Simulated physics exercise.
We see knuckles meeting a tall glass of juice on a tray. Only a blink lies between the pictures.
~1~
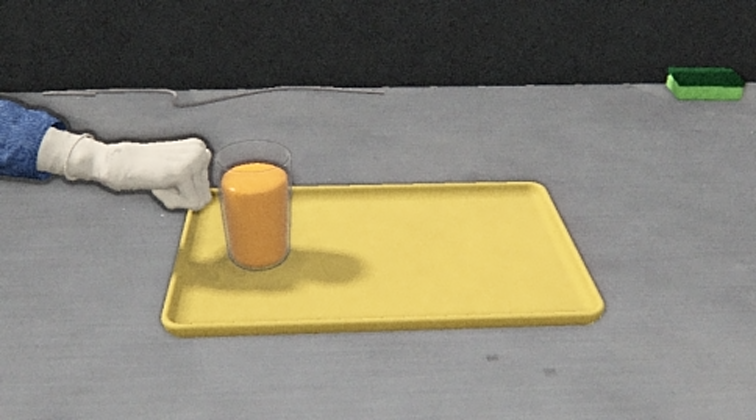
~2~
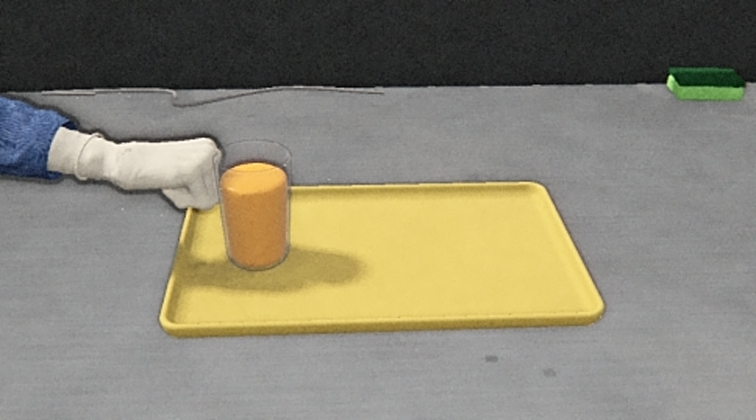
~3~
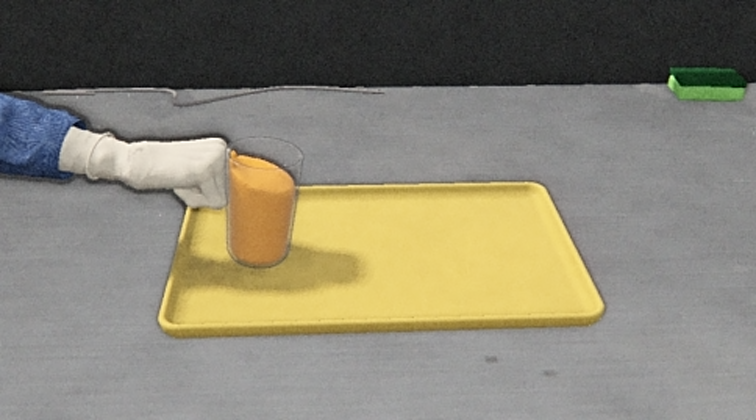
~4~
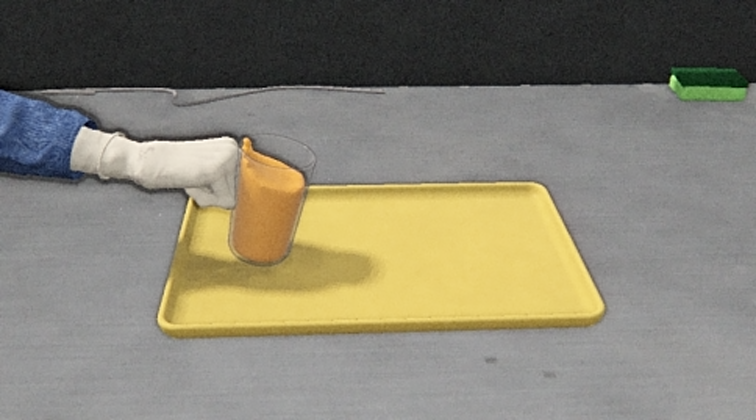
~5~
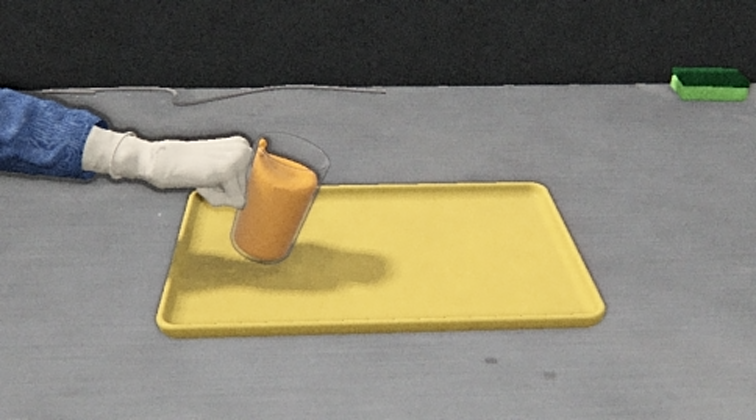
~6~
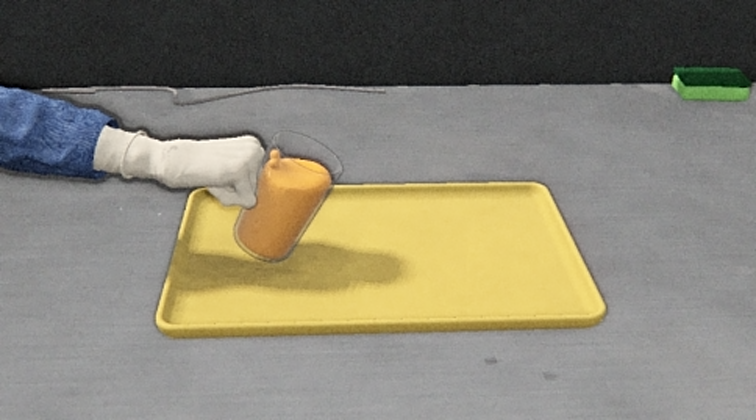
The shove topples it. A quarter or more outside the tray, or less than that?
As it turns out, over a quarter gets off the tray.
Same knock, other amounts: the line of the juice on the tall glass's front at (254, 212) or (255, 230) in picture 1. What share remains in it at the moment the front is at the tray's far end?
About 45 and 40 per cent.
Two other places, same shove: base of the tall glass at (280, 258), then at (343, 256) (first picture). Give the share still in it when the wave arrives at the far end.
First some 55, then 75 per cent.
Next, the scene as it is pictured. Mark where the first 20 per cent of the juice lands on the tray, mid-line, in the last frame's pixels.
At about (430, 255).
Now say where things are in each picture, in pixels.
The first picture shows tilt 0°; right rim (290, 157); surface from (222, 176) to (288, 175); the tray's far rim is at (568, 241); the tray is clear ahead.
The second picture shows tilt 0°; right rim (289, 157); surface from (221, 176) to (287, 175).
The third picture shows tilt 6°; right rim (301, 158); surface from (231, 154) to (292, 178).
The fourth picture shows tilt 13°; right rim (314, 160); surface from (242, 146) to (306, 180).
The fifth picture shows tilt 20°; right rim (328, 164); surface from (251, 169) to (317, 176).
The sixth picture shows tilt 27°; right rim (341, 169); surface from (254, 184) to (328, 172).
A moment on, the tall glass lies on its side and 95 per cent is in the glass, 0 on the tray and 5 above or beyond its rim.
Next, the tall glass lies on its side and 58 per cent is in the glass, 26 on the tray and 16 above or beyond its rim.
Then the tall glass lies on its side and 31 per cent is in the glass, 51 on the tray and 18 above or beyond its rim.
Later the tall glass lies on its side and 16 per cent is in the glass, 44 on the tray and 40 above or beyond its rim.
At rest 61 per cent is held by tray and glass, 39 is off the tray.
